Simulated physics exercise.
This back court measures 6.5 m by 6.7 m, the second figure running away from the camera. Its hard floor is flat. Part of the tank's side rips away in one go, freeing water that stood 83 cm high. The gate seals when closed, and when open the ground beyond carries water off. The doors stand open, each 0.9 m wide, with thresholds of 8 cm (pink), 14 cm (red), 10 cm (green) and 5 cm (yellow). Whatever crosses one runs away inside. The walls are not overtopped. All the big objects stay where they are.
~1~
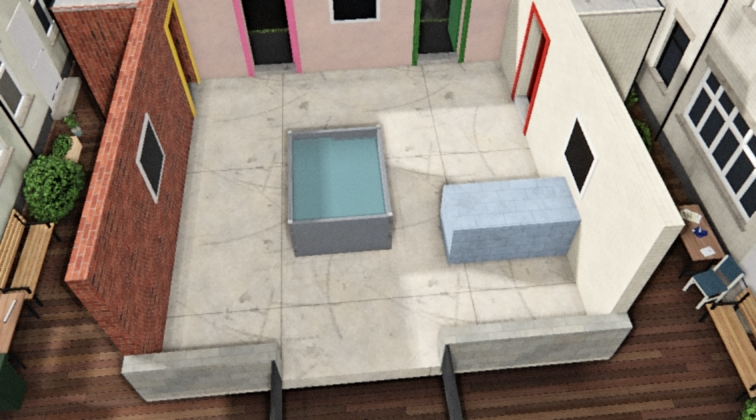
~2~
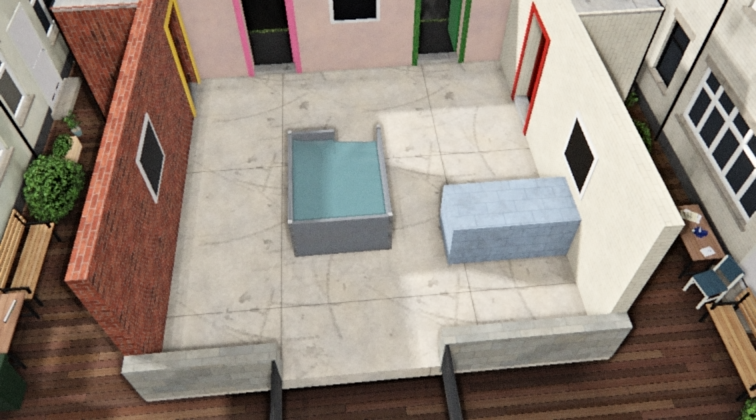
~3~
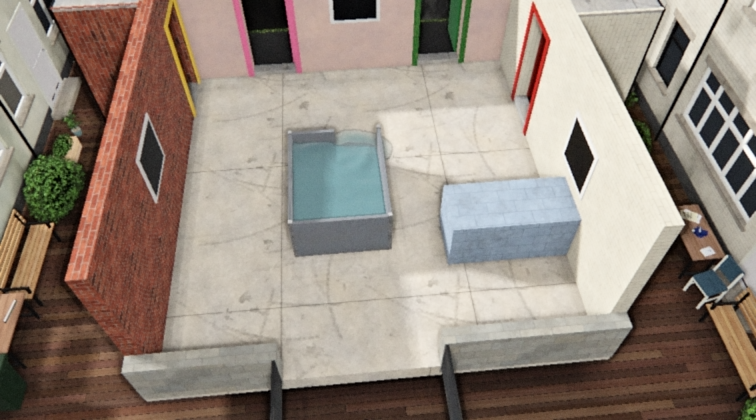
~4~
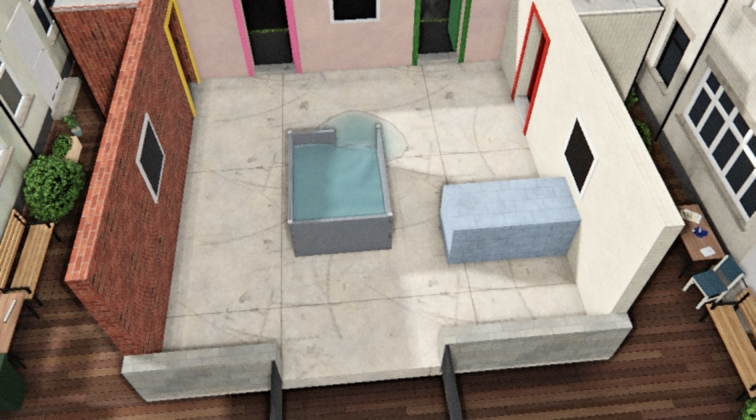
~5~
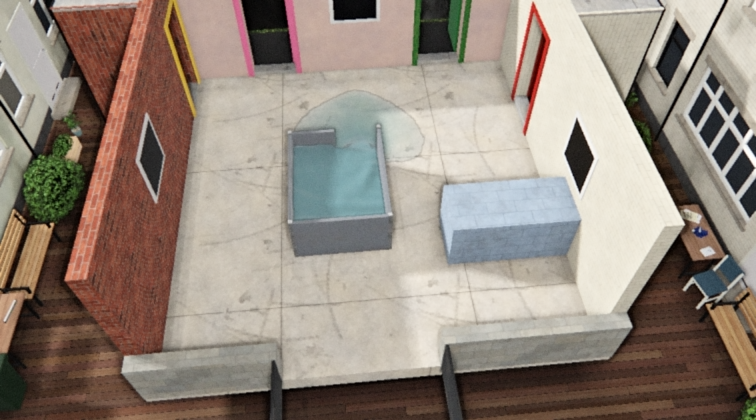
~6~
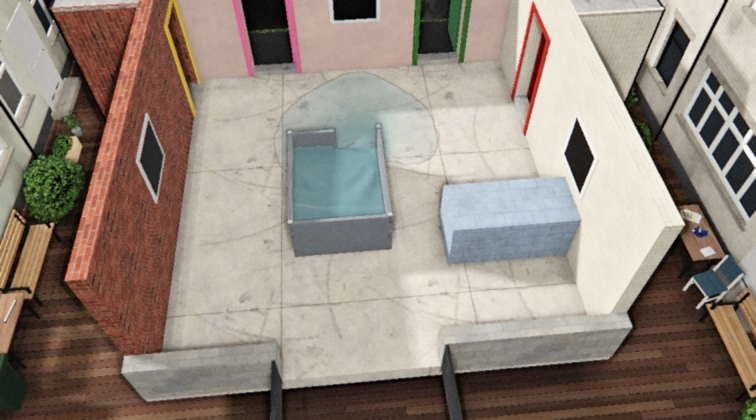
A grey, open-topped tank of blue-green water stands near the middle of a pale, cracked floor, seen from a fixed, high viewpoint above a walled court. A light-blue block sits to its right, between a red brick wall on the left and a cream wall on the right, with pink and green doorways behind. Part of the tank's far side opens, and water pours out, spreading in a widening fan towards the back wall.
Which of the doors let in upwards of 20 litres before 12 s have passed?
Within that time: At the pink door it passes the limit; at the red door it keeps below the limit; at the green door it exceeds the limit; at the yellow door it exceeds the limit.
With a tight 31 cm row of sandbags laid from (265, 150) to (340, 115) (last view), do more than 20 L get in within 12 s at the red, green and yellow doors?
Then: Red under, green over, yellow past it.
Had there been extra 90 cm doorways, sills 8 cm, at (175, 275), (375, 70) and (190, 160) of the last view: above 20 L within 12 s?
In that order: Not over, over, under.
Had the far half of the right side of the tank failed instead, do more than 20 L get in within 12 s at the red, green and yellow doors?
Then: Red over, green over, yellow past it.
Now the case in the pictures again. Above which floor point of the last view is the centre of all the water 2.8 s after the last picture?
Near (366, 140).
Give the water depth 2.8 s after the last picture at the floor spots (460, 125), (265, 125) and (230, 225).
Roughly 5, 1 and 0 cm, in turn.
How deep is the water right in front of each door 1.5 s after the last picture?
Depths in cm: Pink 17, red 3, green 17, yellow 5.
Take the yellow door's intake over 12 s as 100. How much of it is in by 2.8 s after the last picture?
Some 30 per cent by then.
Then, 0.7 s after the last picture water covers 25 % of the floor and is deepest (40 cm) near (361, 160); pink door 15 cm at the sill, 2 L in, red door not reached, green door 18 cm at the sill, 0 L in, yellow door not reached.
Then, 1.5 s after the last picture water covers 30 % of the floor and is deepest (40 cm) near (493, 65); pink door 17 cm at the sill, 25 L in, red door 3 cm at the sill, 0 L in, green door 17 cm at the sill, 22 L in, yellow door 5 cm at the sill, 0 L in.
Then, 2.8 s after the last picture water covers 40 % of the floor and is deepest (24 cm) near (485, 65); pink door 11 cm at the sill, 49 L in, red door 8 cm at the sill, 0 L in, green door 12 cm at the sill, 40 L in, yellow door 17 cm at the sill, 70 L in.
Then, 6.3 s after the last picture water covers 70 % of the floor and is deepest (14 cm) near (550, 206); pink door 7 cm at the sill, 60 L in, red door 8 cm at the sill, 0 L in, green door 11 cm at the sill, 57 L in, yellow door 11 cm at the sill, 203 L in.
Then, 11.3 s after the last picture water covers 90 % of the floor and is deepest (8 cm) near (480, 76); pink door 5 cm at the sill, 60 L in, red door 6 cm at the sill, 0 L in, green door 7 cm at the sill, 58 L in, yellow door 7 cm at the sill, 237 L in.
